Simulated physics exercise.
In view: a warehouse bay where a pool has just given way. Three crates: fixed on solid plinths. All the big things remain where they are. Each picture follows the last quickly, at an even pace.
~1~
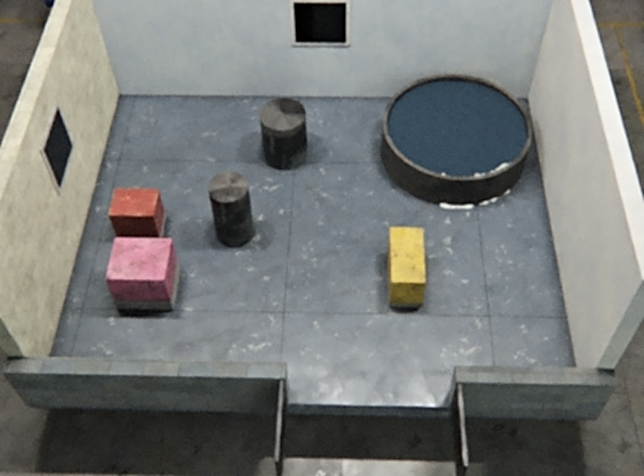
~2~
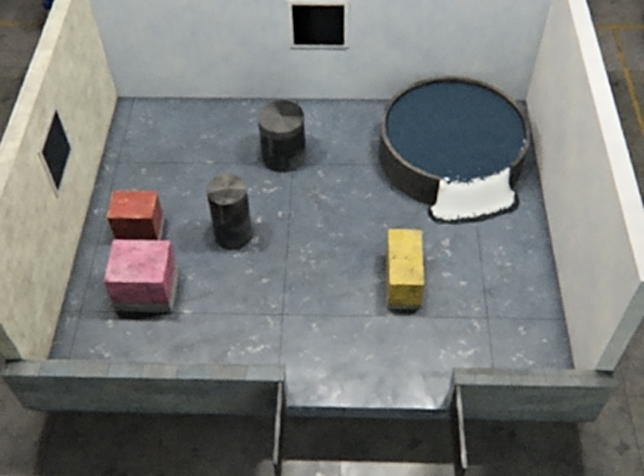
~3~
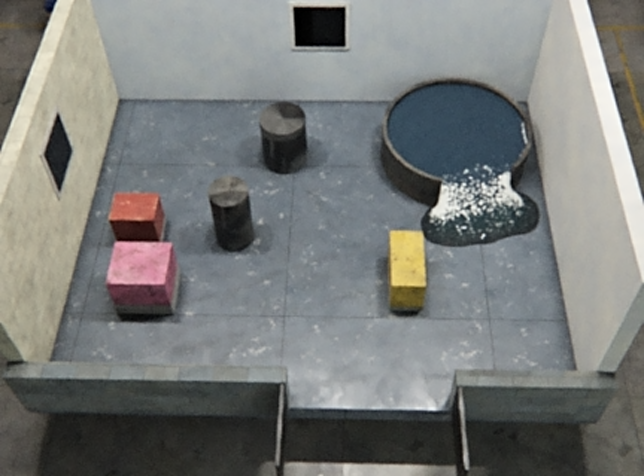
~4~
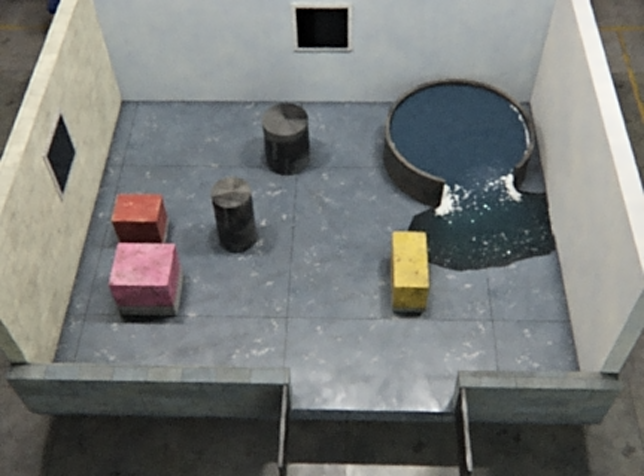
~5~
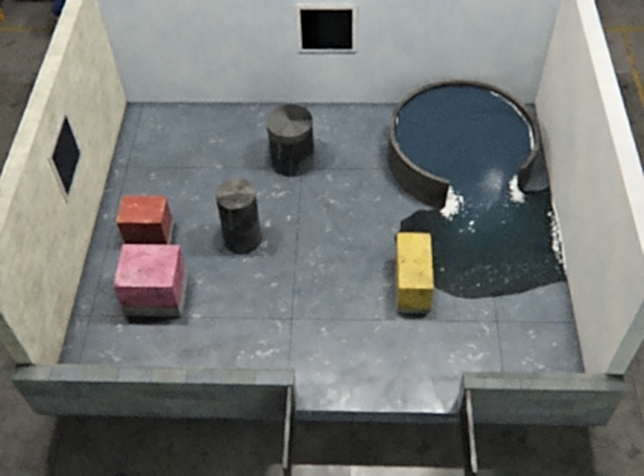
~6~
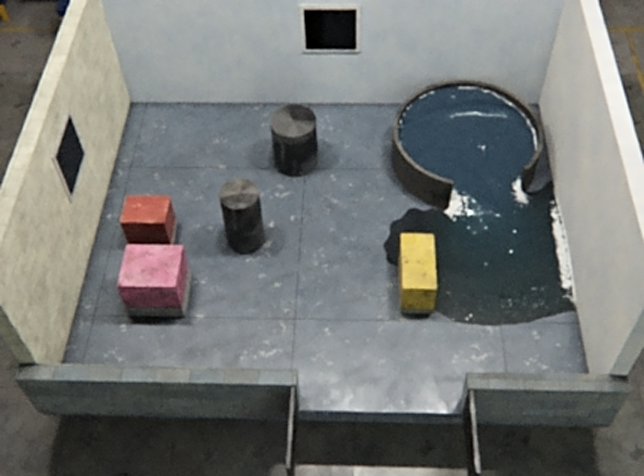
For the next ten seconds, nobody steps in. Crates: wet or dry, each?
Pink crate dry, yellow crate wet, red crate dry.
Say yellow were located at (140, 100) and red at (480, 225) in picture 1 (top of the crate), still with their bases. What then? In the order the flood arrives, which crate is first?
That would be the crate marked red.
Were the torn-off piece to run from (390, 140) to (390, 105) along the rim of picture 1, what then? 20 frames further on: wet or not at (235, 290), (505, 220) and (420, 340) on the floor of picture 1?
Spot one: Reached by the flood. Spot two: Spared by the leak. Spot three: Spared by the leak.
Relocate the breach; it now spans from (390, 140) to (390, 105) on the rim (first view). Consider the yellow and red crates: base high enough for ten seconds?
The yellow crate is not reached; the red crate is reached.
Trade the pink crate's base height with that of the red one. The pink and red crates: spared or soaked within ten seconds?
Pink stays clear, red stays clear.
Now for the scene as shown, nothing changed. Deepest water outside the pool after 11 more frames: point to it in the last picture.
Somewhere near (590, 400), I think.
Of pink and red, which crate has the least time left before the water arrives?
The pink crate, I say.
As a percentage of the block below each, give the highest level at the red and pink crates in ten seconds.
In order: 70% and 40%.
A moment on, water covers 20 % of the floor; the pink crate not reached, the yellow crate water round its plinth, the red crate not reached.
Next, water covers 25 % of the floor; the pink crate not reached, the yellow crate water round its plinth, the red crate not reached.
Then, water covers 30 % of the floor; the pink crate not reached, the yellow crate water round its plinth, the red crate not reached.
Later, water covers 60 % of the floor; the pink crate water round its plinth, the yellow crate water round its plinth, the red crate water round its plinth.
In the end, water covers 90 % of the floor; the pink crate stayed above the water, the yellow crate was topped, the red crate stayed above the water.
